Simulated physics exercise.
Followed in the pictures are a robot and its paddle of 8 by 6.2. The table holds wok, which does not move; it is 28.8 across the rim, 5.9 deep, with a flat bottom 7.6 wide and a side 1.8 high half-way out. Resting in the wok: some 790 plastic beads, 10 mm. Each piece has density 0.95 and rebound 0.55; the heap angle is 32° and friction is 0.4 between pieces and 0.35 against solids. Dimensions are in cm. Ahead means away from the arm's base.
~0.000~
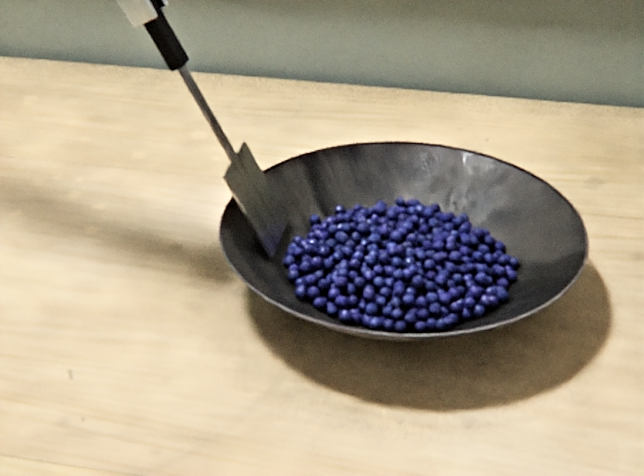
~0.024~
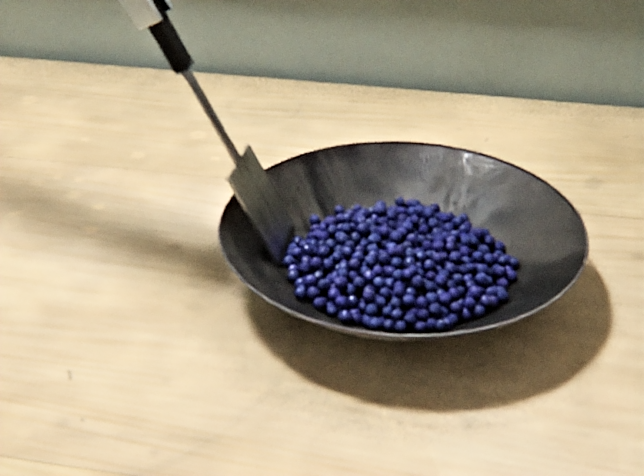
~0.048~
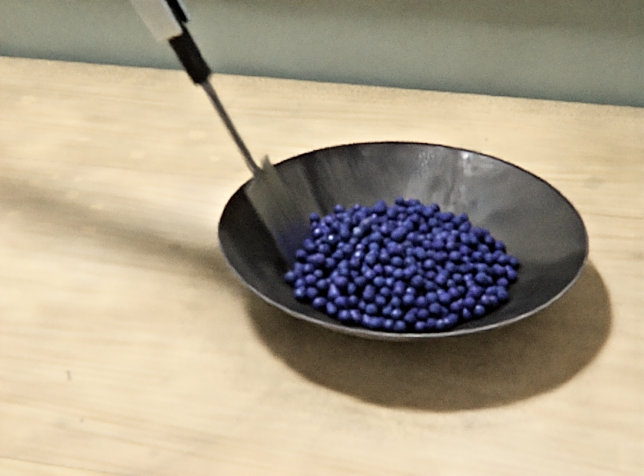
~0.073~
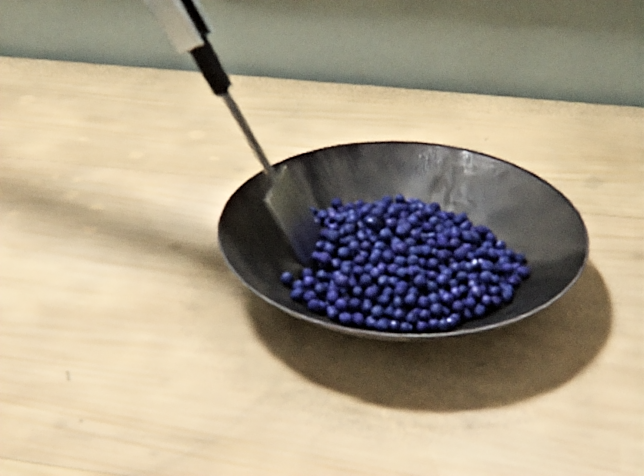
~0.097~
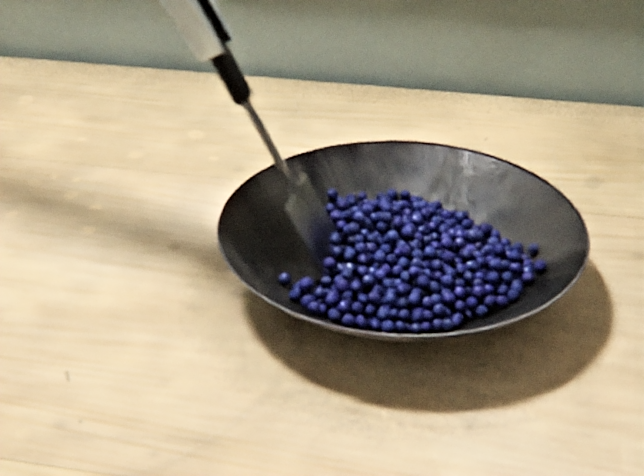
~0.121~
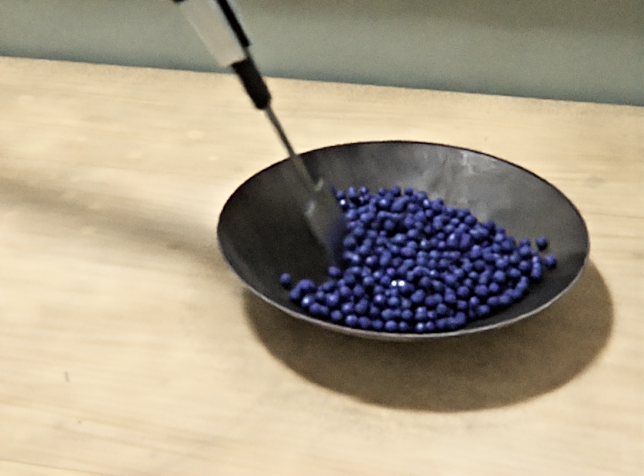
A robot arm's flat paddle dipped into a dark wok of blue beads on a wooden table, then slid to the right, pushing the beads over while a few stayed behind near the left.
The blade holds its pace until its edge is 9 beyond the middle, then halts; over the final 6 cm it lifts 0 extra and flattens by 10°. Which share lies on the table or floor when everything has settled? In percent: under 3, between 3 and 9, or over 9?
Over 9 percent.
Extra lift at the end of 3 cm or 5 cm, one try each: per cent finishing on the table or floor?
I'd say close to 15 percent for the first and close to 15 percent for the second.
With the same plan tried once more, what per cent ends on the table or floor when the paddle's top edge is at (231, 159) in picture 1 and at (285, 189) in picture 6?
Around 5 per cent finishes there.
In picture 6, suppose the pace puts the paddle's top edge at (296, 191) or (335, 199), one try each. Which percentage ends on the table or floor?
I'd estimate close to 5 and 20 in a hundred.
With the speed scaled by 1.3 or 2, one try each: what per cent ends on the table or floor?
The two tries give roughly 20 and 35 in a hundred.
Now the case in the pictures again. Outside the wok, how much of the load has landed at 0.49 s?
My estimate is roughly 10 %.
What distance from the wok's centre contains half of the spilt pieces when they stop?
I'd say some 22 centimetres, give or take.
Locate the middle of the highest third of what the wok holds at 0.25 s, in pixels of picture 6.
About pixel (511, 248).
After 0.19 s, sloping 63°, highest piece 6 above the table; 794 in the wok.
After 0.25 s, sloping 59°, highest piece 7 above the table; 794 in the wok.
After 0.49 s, sloping 53°, highest piece 7 above the table; 693 in the wok, 96 on the table or floor, 5 on the blade or in flight.
After 1.54 s, sloping 53°, highest piece 7 above the table; 690 in the wok, 104 on the table or floor.
At rest, 690 in the wok, 104 on the table or floor. That is 13 % on the table or floor.
